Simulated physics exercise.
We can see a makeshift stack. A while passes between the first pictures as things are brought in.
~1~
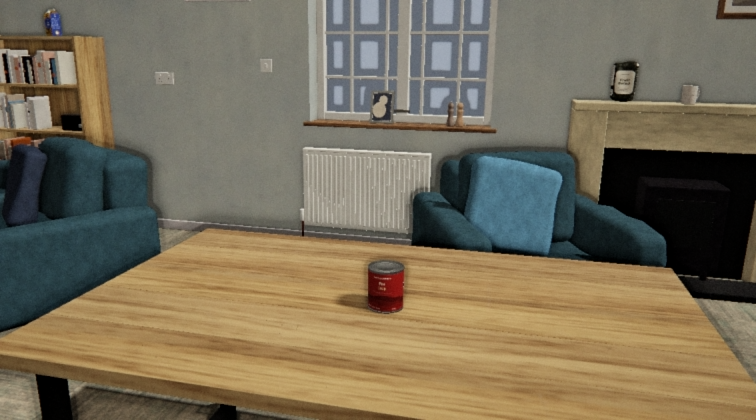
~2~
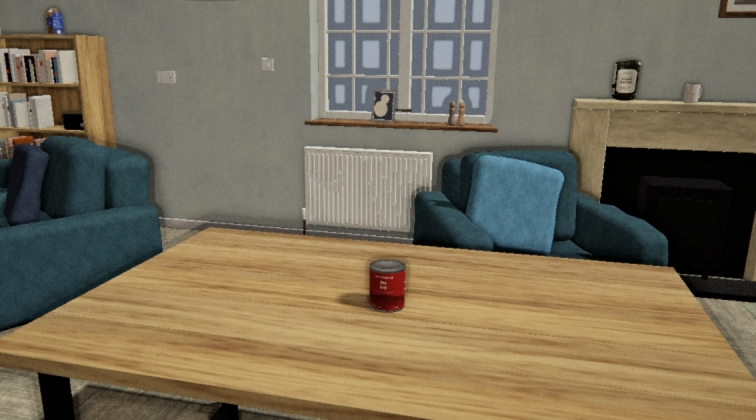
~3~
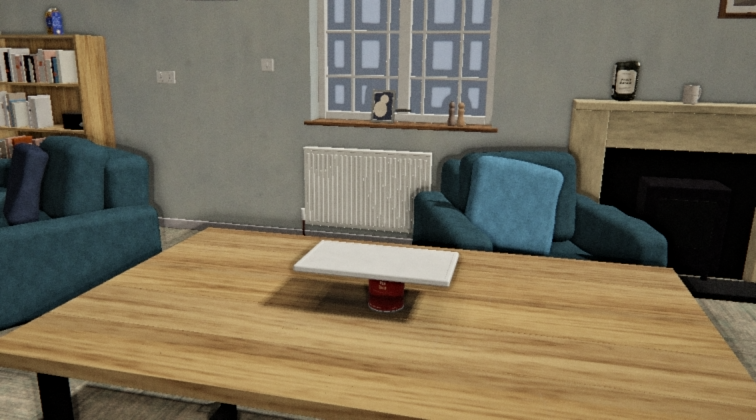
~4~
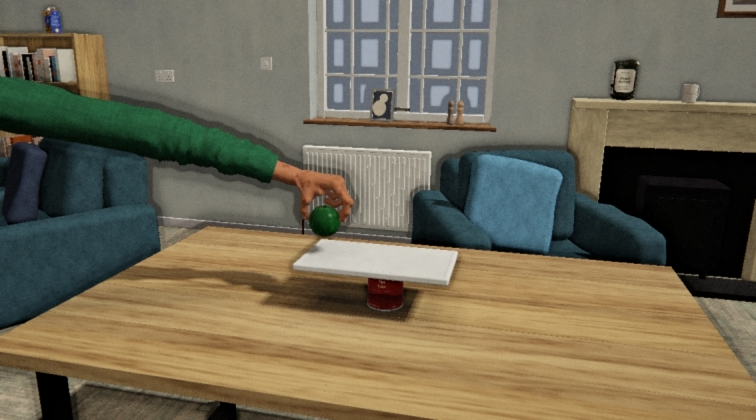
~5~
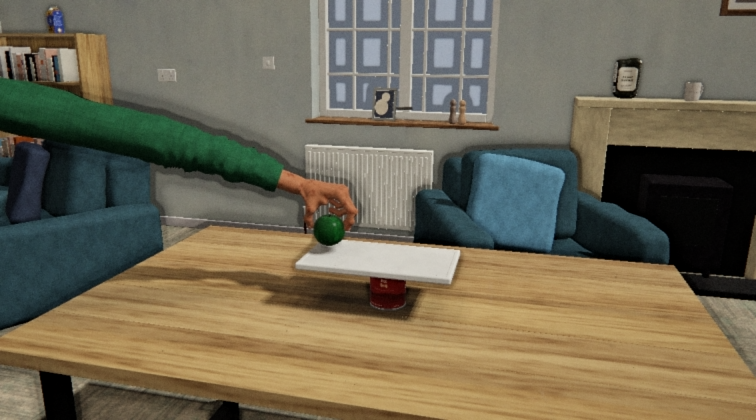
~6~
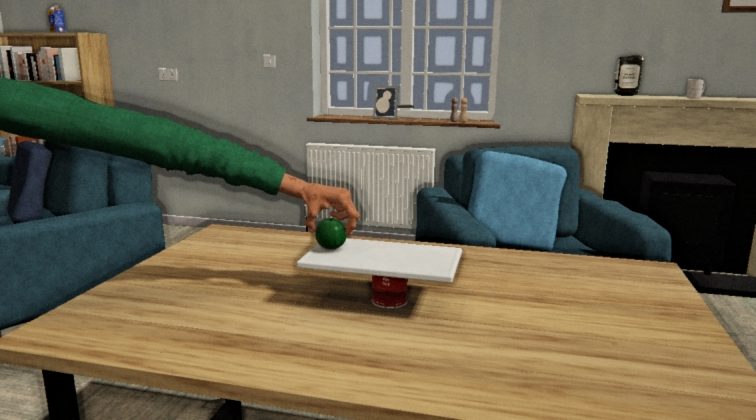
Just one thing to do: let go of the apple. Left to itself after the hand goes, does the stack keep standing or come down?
It comes down.
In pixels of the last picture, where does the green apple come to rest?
Roughly at pixel (280, 274).
Then, 0.40 s after the last picture, green apple now fallen; white lid tipped 43° from how it was.
Then, 0.50 s after the last picture, white lid tipped 39° from how it was.
Then, 0.80 s after the last picture, white lid tipped 28° from how it was.
At rest, fallen, green apple; moved from the start, white lid; red tin in place. Seen from the same camera at the end, green apple near (280, 275). The stack comes apart.
